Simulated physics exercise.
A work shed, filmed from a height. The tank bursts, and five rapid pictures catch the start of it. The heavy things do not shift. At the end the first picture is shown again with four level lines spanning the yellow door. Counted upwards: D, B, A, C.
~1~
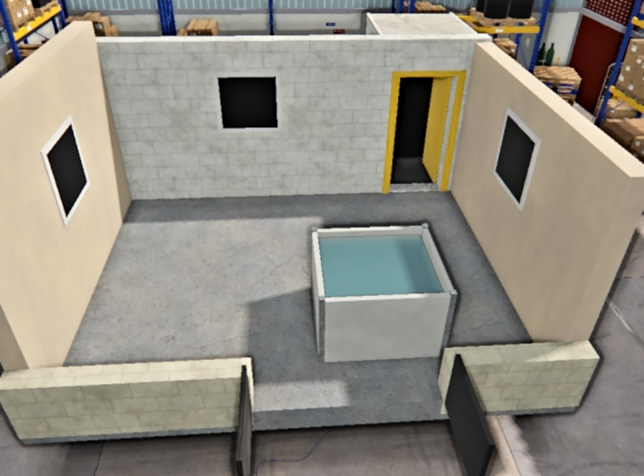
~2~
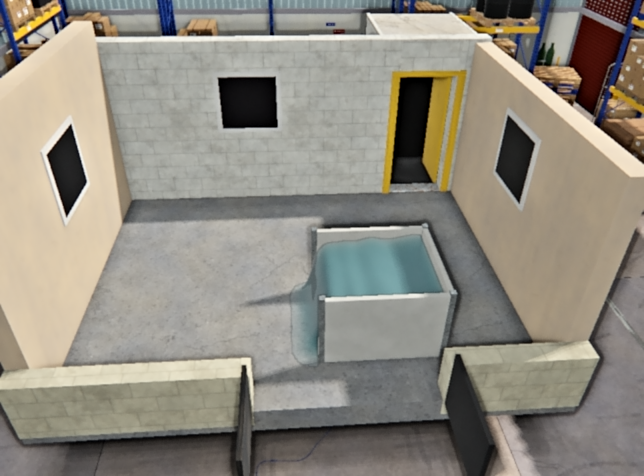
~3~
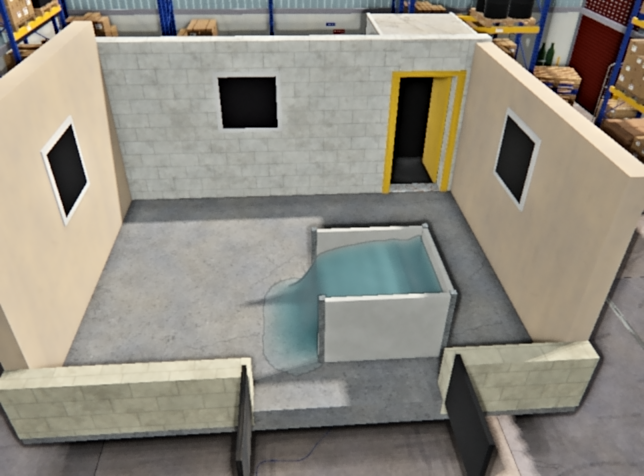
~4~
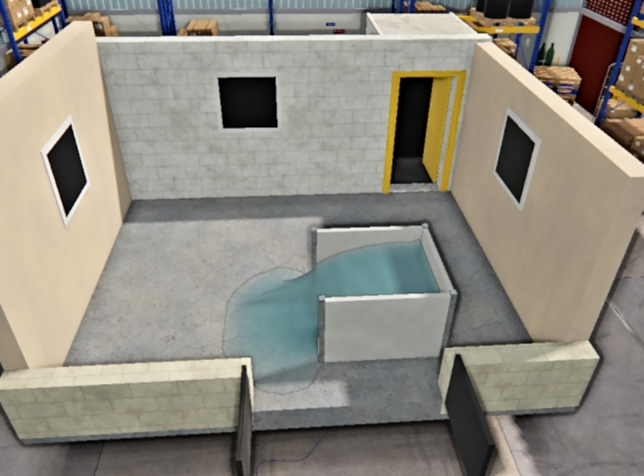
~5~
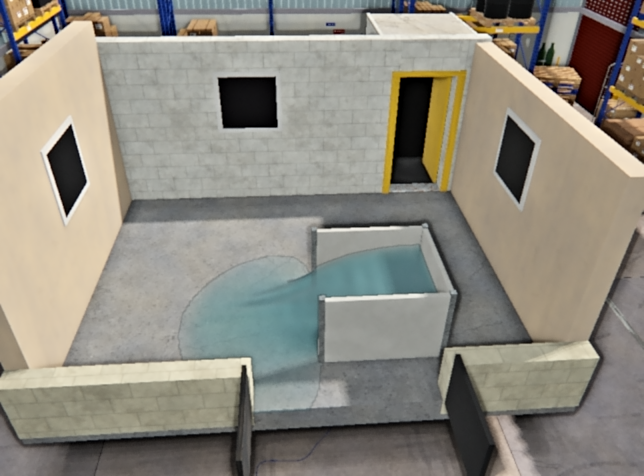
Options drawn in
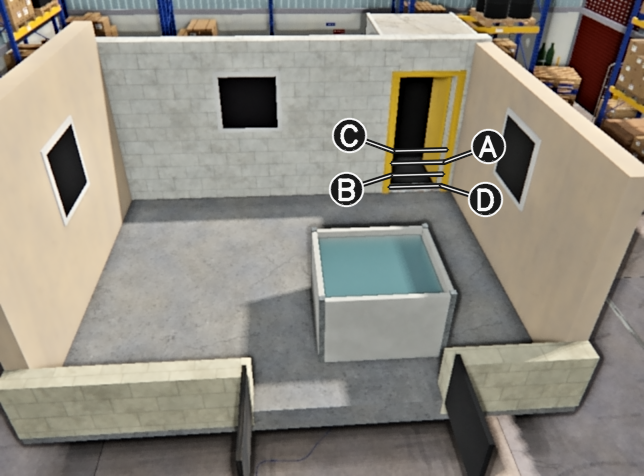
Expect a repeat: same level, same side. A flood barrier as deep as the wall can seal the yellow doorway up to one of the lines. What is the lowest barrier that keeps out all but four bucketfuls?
It is D.
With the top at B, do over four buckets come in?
No, that is safe.
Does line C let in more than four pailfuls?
No, not at all.
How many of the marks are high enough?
All of them.
On the marked copy, A at (418, 162); B at (416, 174); C at (420, 150); D at (415, 186); from the bottom up D, B, A, C.
With A, nothing gets over.
With B, nothing gets over.
With C, nothing gets over.
With D, a splash gets over, under a bucket.
